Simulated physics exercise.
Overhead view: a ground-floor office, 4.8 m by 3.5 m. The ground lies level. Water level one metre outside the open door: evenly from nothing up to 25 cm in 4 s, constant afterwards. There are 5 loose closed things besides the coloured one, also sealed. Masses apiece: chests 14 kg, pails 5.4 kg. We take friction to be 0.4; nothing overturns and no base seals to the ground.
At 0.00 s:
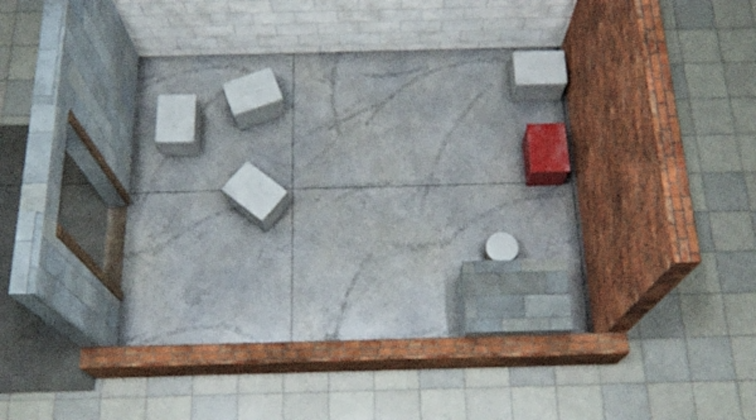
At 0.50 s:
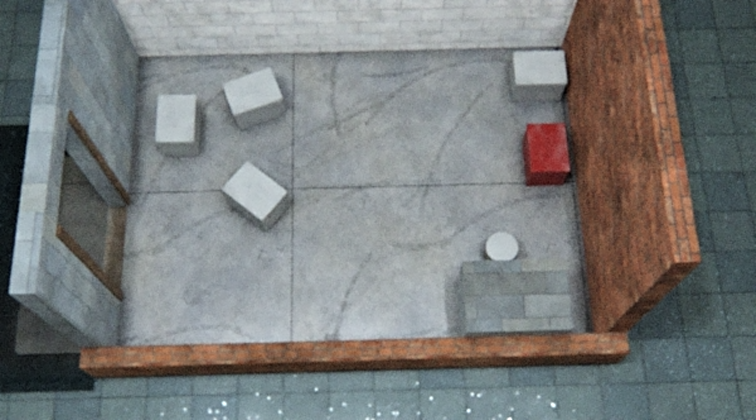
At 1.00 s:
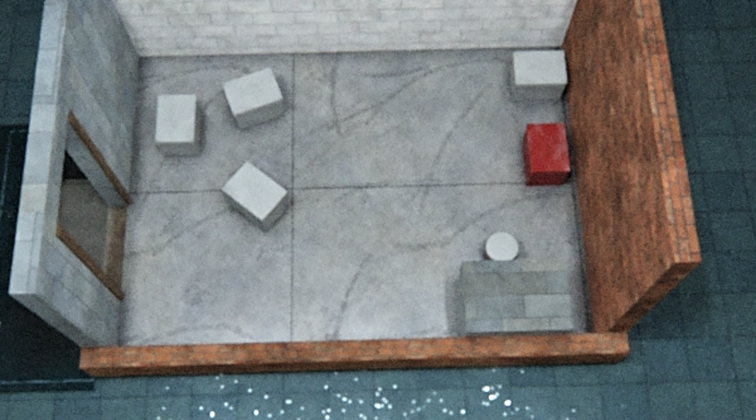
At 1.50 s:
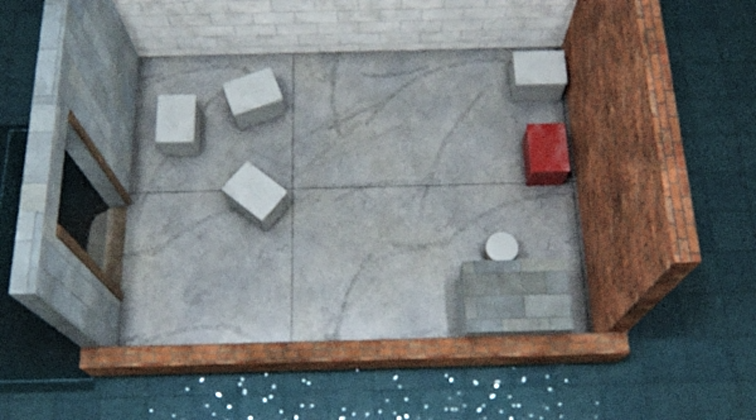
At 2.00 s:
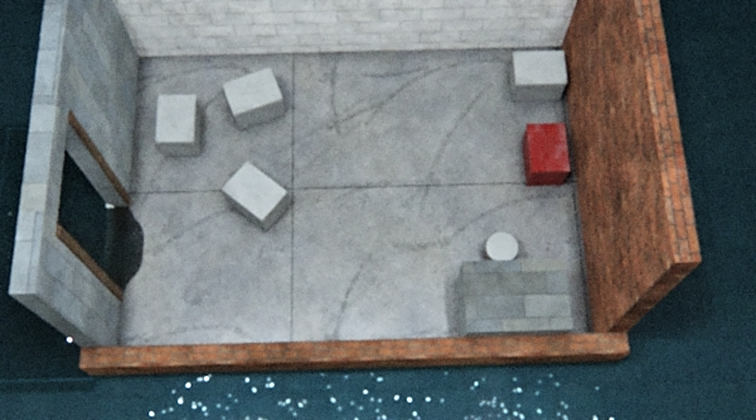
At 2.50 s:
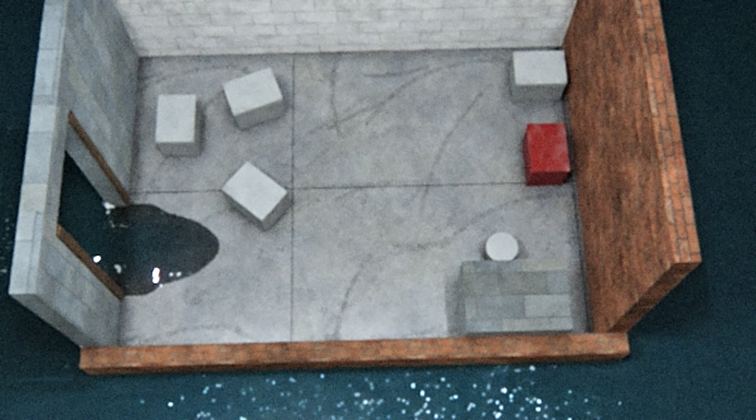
At the start, a room seen from above has a dry grey floor with a red chest by the right-hand brick wall and several pale blocks. The paving outside darkens under glinting water, which then enters through the open left doorway and spreads in a dark, rounded pool, while the chest and blocks stay still.
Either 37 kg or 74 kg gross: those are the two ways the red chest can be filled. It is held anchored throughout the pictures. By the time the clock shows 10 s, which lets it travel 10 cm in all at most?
Answer: 37 kg.
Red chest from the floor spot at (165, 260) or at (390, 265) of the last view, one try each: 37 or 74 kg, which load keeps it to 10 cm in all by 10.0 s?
First try the heavier suffices, second try both suffice.
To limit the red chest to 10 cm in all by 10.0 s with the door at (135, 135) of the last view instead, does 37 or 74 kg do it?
The small mass already works.
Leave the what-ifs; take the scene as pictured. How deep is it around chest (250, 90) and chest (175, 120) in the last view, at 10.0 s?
Around 4 cm and 2 cm.
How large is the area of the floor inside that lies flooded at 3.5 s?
Roughly 3.5 m2.
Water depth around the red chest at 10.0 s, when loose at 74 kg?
Close to 15 cm deep.
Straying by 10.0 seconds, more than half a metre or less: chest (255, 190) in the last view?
That one is beyond half a metre, as it turns out.
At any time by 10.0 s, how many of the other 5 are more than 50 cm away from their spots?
I make it 2.
After 3.5 s the red chest would be 0 cm from its start with 37 kg and 0 cm from its start with 74 kg; 0 cm of water round it then.
After 4.5 s the red chest would be 0 cm from its start with 37 kg and 0 cm from its start with 74 kg; 0 cm of water round it then.
After 7.0 s the red chest would be 0 cm from its start with 37 kg and 0 cm from its start with 74 kg; 7 cm of water round it then.
After 10.0 s the red chest would be 0 cm from its start with 37 kg and 0 cm from its start with 74 kg; 15 cm of water round it then.
